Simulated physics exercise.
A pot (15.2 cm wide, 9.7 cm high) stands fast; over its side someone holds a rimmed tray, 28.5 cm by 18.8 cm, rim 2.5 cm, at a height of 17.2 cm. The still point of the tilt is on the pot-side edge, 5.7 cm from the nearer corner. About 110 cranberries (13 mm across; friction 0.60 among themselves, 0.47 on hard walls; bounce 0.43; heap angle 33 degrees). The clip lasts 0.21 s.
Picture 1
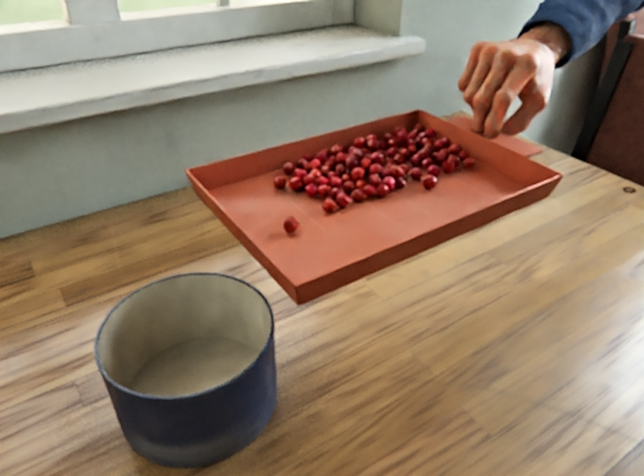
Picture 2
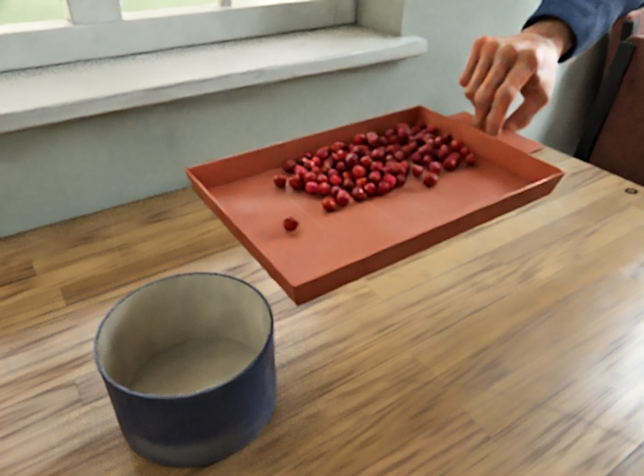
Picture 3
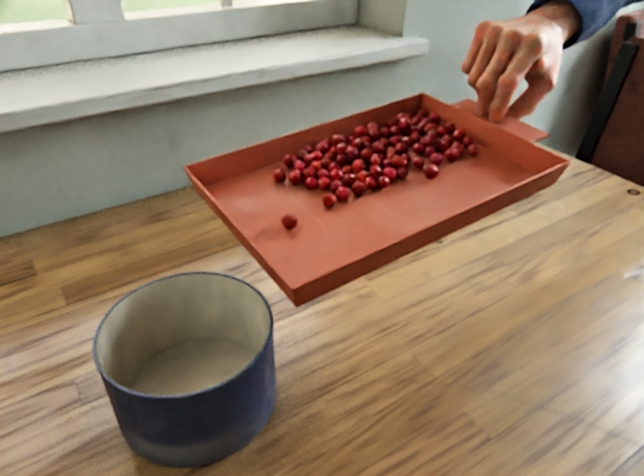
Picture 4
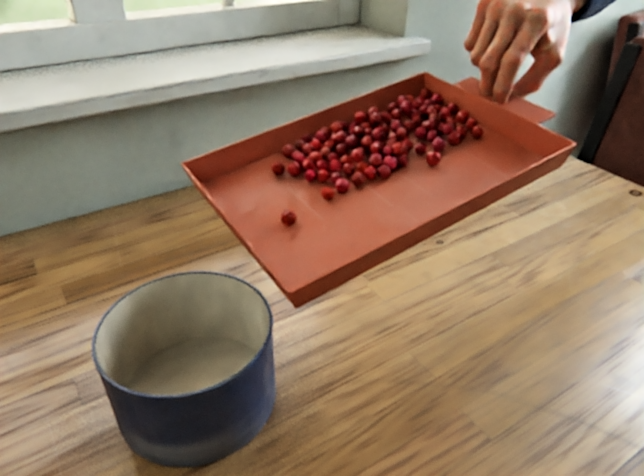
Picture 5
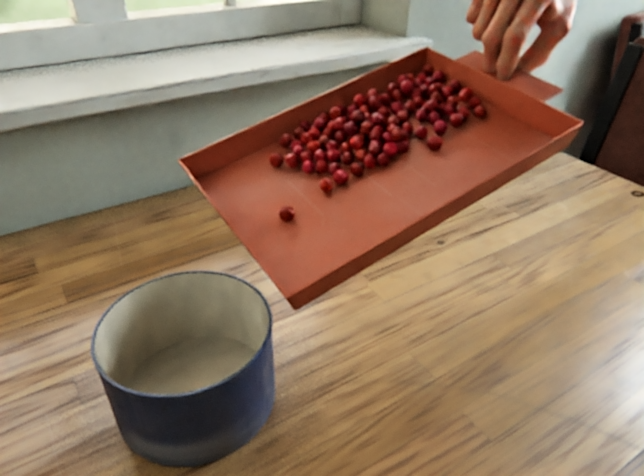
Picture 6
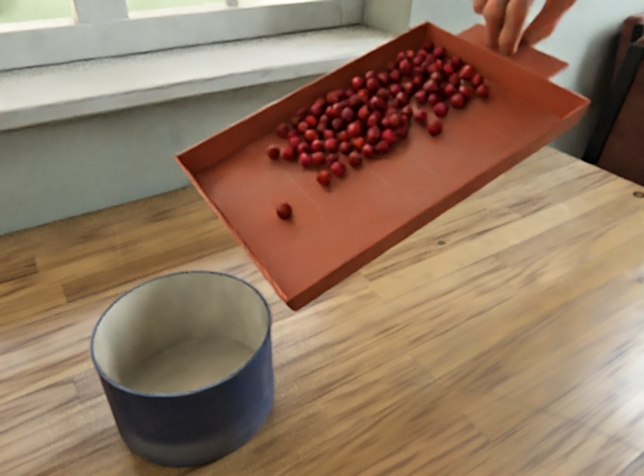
On a wooden table by a window, a hand holds a rimmed reddish tray of red berries above and beside a dark blue pot, then steadily raises the handle end, tilting the tray while the berries keep their places on it.
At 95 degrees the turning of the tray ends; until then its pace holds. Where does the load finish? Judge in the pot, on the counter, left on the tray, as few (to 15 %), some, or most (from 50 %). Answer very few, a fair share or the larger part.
Pot a fair share, counter the larger part, tray very few.
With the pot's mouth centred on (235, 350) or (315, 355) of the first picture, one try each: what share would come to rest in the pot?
About 65 and 40 per cent.
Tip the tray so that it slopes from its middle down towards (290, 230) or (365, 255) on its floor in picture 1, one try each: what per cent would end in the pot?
About 70 and 0 per cent.
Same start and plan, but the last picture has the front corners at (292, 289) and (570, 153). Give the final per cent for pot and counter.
Pot 0, counter 100.
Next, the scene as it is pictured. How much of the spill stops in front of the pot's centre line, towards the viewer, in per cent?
Some 100 per cent.
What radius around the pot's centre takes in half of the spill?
About 16 cm.
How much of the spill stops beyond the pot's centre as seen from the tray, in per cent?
Some 70 per cent.
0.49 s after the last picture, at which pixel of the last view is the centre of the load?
Near (249, 287).
Then, 0.30 s after the last picture, tilt 57 degrees; the tray holds 100 %, the pot 0 %.
Then, 0.49 s after the last picture, tilt 81 degrees; the tray holds 75 %, the pot 0 %.
Then, 0.81 s after the last picture, tilt 95 degrees; the tray holds 10 %, the pot 20 %.
In the end, pot 20 %, counter 80 %, tray 0 %.
